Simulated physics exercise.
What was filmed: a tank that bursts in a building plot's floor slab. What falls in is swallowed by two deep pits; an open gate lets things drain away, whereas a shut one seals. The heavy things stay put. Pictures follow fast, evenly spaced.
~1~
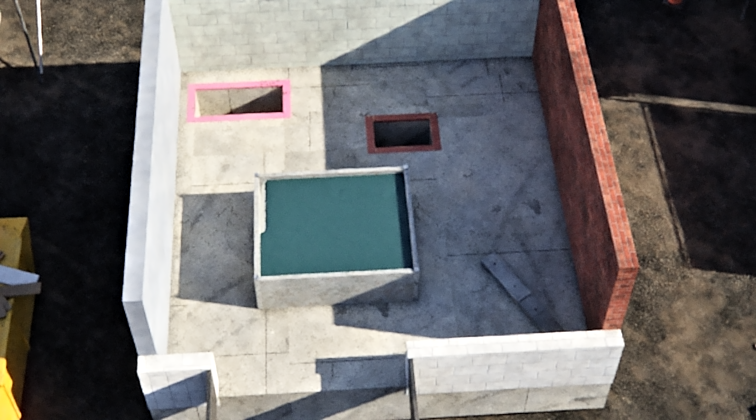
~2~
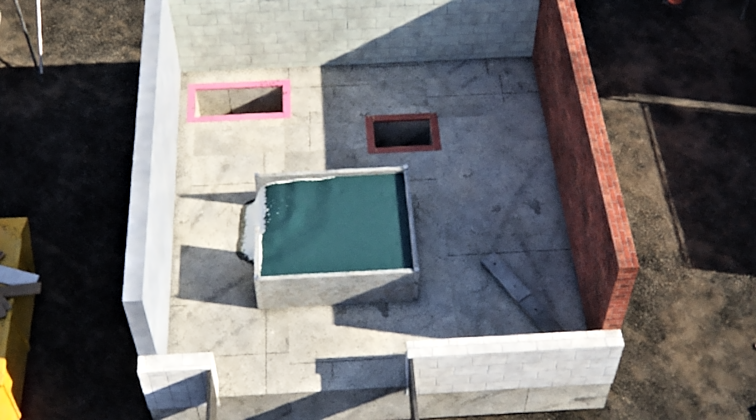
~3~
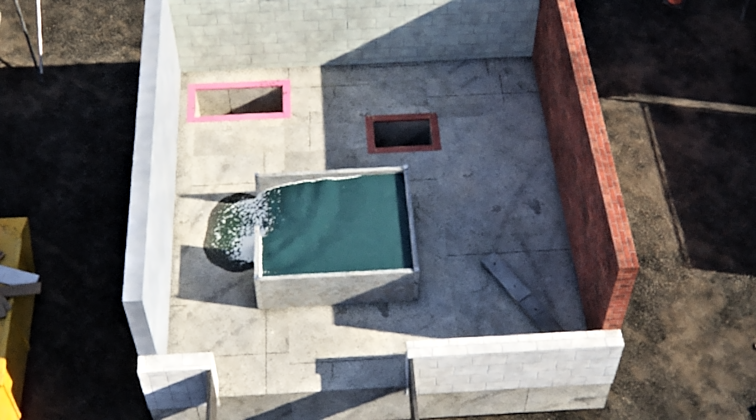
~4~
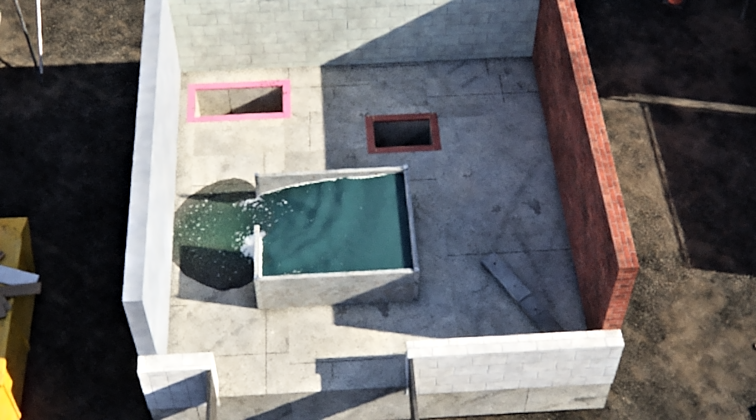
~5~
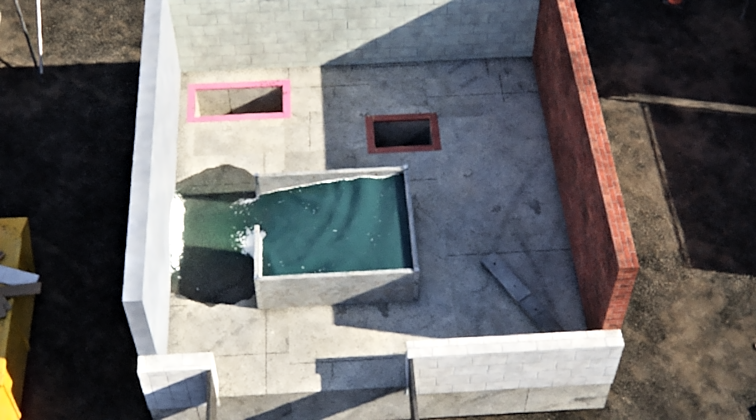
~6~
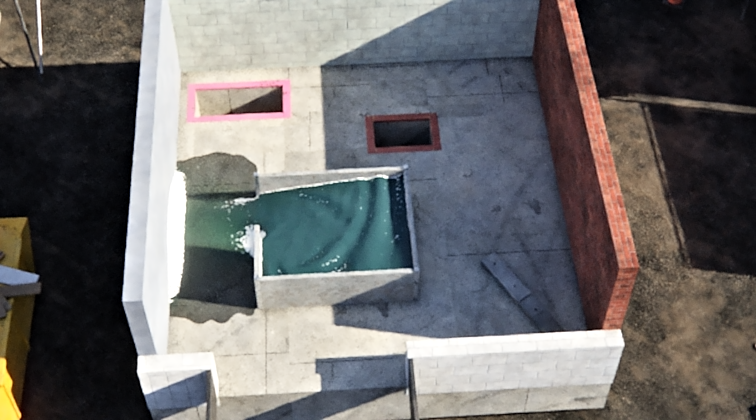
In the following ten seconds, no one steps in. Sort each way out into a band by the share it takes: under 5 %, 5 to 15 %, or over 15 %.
Shares: The gate takes over 15 %; the pink pit takes over 15 %; the red pit takes under 5 %.
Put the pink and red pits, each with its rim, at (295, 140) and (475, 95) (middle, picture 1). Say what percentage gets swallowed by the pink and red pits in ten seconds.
Pink share 8%, red share 10%.
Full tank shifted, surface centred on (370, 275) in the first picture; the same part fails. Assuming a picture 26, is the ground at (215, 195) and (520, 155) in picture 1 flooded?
First spot swamped, second spot not reached.
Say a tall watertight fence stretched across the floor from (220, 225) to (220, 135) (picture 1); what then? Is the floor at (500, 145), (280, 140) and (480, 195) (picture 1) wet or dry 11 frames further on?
Taking the three spots in the order asked, they are bone-dry, waterlogged and bone-dry.
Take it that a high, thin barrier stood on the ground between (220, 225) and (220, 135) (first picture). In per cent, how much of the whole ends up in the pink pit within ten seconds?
Roughly 30 per cent ends up in the pink pit.
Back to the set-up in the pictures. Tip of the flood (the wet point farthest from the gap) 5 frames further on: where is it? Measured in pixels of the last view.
Front's tip: Near (181, 89).
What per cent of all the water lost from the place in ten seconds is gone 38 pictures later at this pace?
By then, close to 70 % of it.
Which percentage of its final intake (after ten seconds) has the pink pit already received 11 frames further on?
Roughly 15 per cent.
A moment on, water covers 15 % of the floor; the gate 0 %, the pink pit 0 %, the red pit 0 %.
Next, water covers 25 % of the floor; the gate 0 %, the pink pit 6 %, the red pit 0 %.
Then, water covers 40 % of the floor; the gate 5 %, the pink pit 16 %, the red pit 0 %.
Later, water covers 55 % of the floor; the gate 12 %, the pink pit 28 %, the red pit 0 %.
In the end, water covers 55 % of the floor; the gate 18 %, the pink pit 37 %, the red pit 1 %.
